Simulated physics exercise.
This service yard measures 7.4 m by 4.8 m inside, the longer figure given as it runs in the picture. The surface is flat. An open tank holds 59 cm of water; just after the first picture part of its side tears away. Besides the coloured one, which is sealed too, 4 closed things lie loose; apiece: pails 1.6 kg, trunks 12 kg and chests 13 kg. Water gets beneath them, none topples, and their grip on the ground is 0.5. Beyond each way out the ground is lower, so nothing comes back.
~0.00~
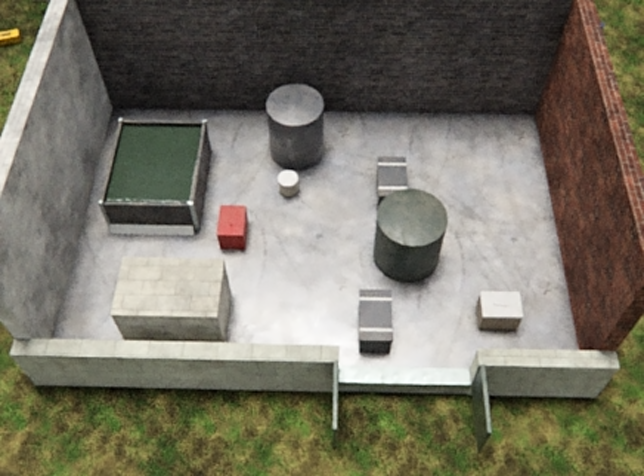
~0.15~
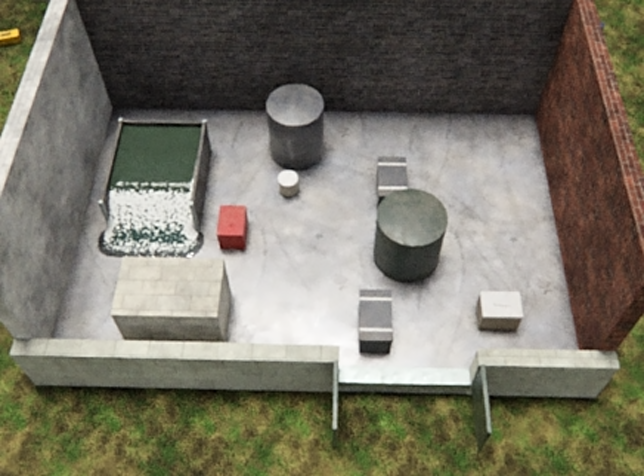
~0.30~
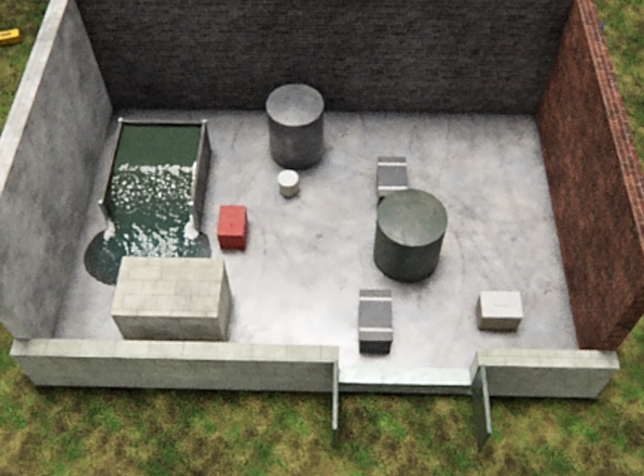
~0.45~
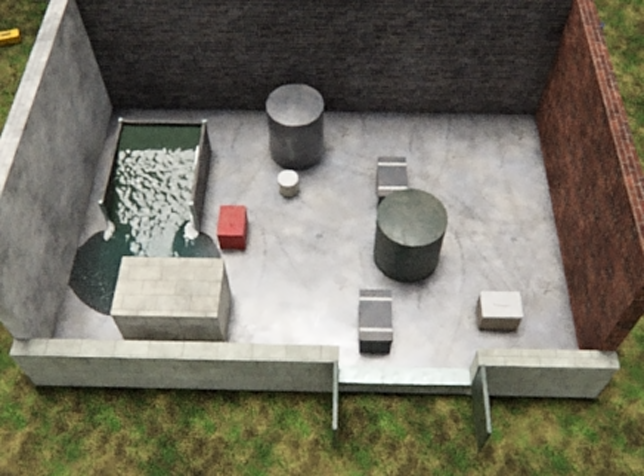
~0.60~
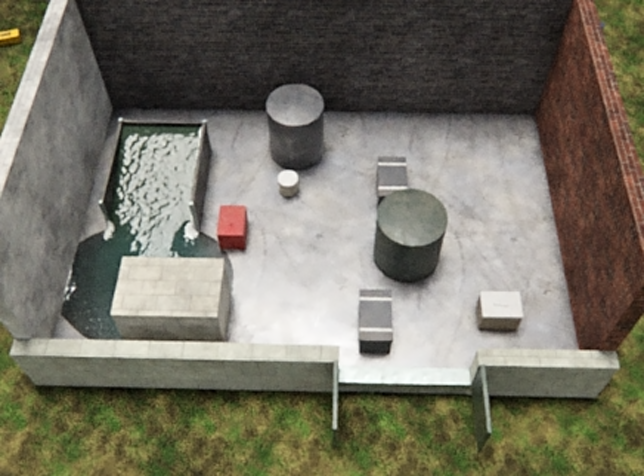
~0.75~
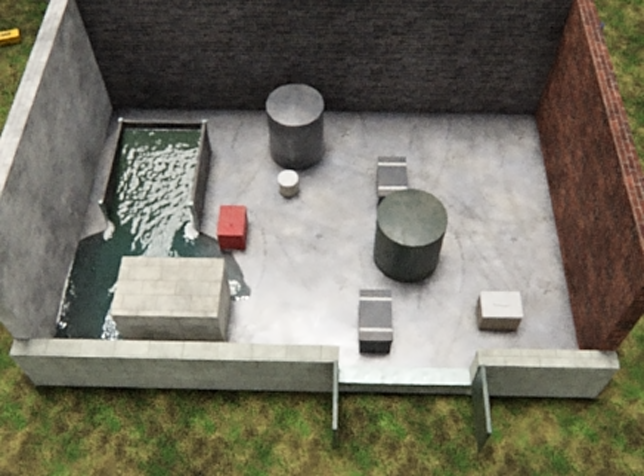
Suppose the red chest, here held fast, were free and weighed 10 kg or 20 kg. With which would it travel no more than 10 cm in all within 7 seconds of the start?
Verdict: Only the larger load is enough.
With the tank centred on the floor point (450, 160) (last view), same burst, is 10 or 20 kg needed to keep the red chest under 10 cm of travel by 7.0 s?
Then only the higher weight holds it.
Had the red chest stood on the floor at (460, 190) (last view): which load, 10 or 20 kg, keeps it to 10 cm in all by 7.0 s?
Either load holds.
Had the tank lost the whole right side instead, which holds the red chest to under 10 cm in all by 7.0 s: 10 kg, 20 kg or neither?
In that case neither weight holds it.
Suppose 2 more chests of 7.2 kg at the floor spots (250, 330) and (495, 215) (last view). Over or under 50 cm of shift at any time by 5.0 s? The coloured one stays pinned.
In that order: Past it, under.
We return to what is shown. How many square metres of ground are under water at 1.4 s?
About 8.0 m2.
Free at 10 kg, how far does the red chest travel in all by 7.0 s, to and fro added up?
About 30 cm.
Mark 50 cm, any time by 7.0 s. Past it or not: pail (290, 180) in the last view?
Answer: Less.
After 1.4 s the red chest would be 0 cm from its start with 10 kg and 0 cm from its start with 20 kg; 0 cm of water round it then.
After 3.1 s the red chest would be 22 cm from its start with 10 kg and 0 cm from its start with 20 kg; 3 cm of water round it then.
After 4.9 s the red chest would be 26 cm from its start with 10 kg and 0 cm from its start with 20 kg; 3 cm of water round it then.
After 7.0 s the red chest would be 26 cm from its start with 10 kg and 0 cm from its start with 20 kg; 2 cm of water round it then.
